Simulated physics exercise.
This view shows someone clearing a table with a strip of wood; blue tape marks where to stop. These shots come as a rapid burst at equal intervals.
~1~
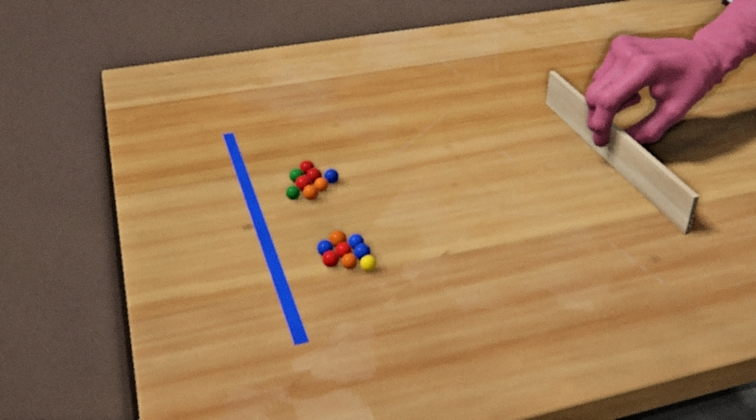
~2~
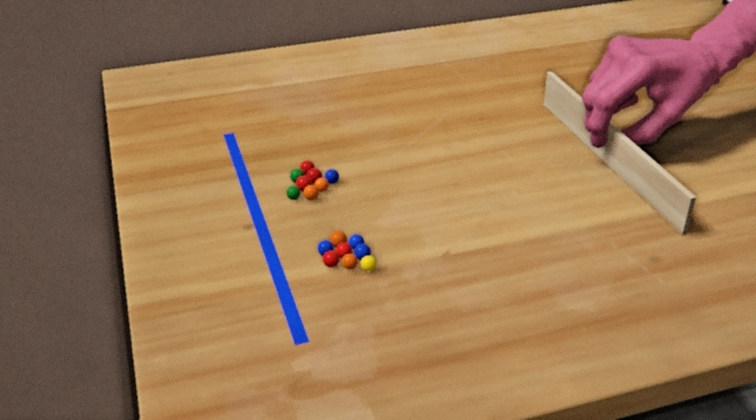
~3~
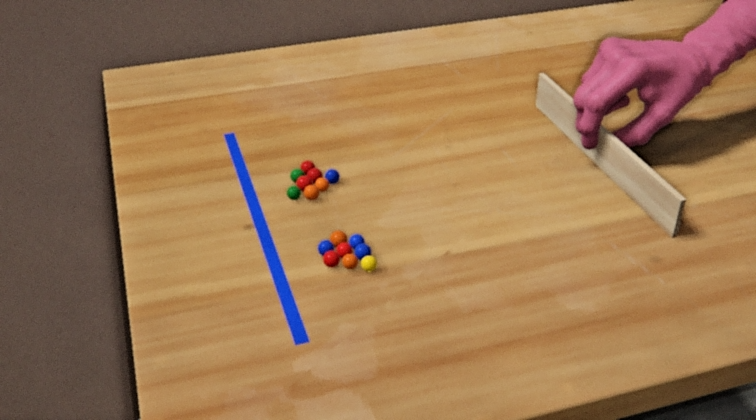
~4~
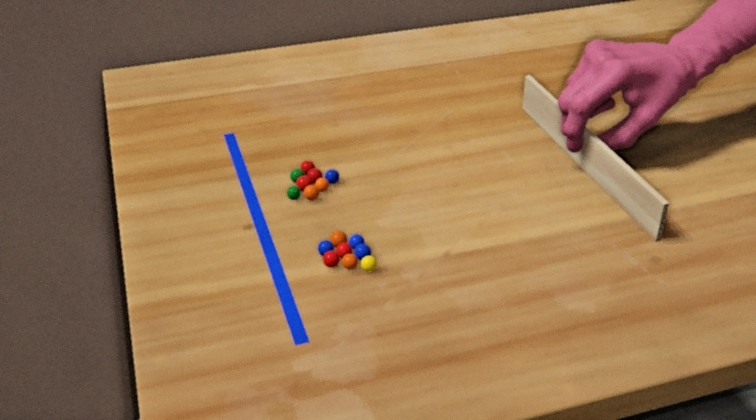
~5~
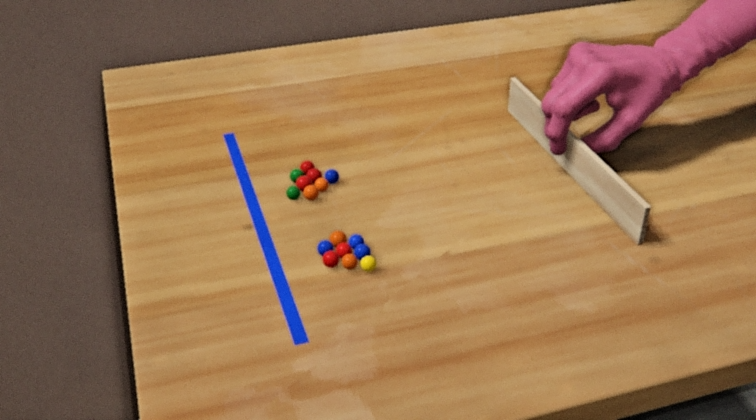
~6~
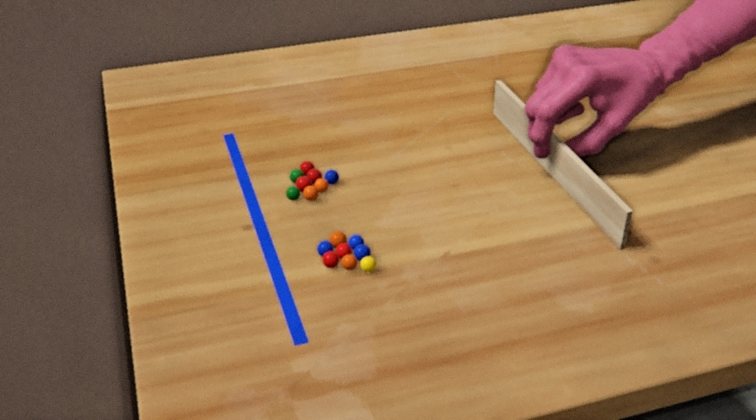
A pink-gloved hand slides an upright strip of pale wood leftward across a wooden tabletop, seen from above at an angle. Left of it sit two small clusters of shiny balls in red, blue, green, orange and yellow, one behind the other, beside a line of blue tape. The strip starts slowly, then moves more quickly, still well short of the motionless balls, while the camera stays still.
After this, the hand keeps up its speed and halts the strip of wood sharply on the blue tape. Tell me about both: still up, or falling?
In the end the front portion loses pieces over the edge, and the back portion loses pieces over the edge.
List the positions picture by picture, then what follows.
In the first frame, strip of wood at (680, 203), at rest; blue tape at (231, 142), well back from the edge; edge at (121, 252); front portion at (344, 250), a few gumballs; back portion at (304, 184), a few glass marbles.
In the second frame, strip of wood at (677, 204); back portion at (304, 184).
In the third frame, strip of wood at (667, 206); front portion at (344, 250).
In the fourth frame, strip of wood at (651, 210); back portion at (304, 184).
In the fifth frame, strip of wood at (633, 214); front portion at (344, 251).
In the sixth frame, strip of wood at (615, 218); blue tape at (231, 142); edge at (121, 252); front portion at (344, 251); back portion at (304, 184).
Then, 0.52 s past the last view, strip of wood still moving, near (405, 164); front portion all on the table, its front near (325, 249); back portion all on the table, its front near (293, 193).
Then, 1.06 s past the last view, strip of wood stopped at the blue tape; front portion all on the table, its front near (220, 275); back portion all on the table, its front near (202, 175).
Then, 1.34 s past the last view, strip of wood stopped at the blue tape; front portion all on the table, its front near (137, 287); back portion all on the table, its front near (129, 175).
Finally, strip of wood stopped at the blue tape; front portion all over the edge; back portion all over the edge.
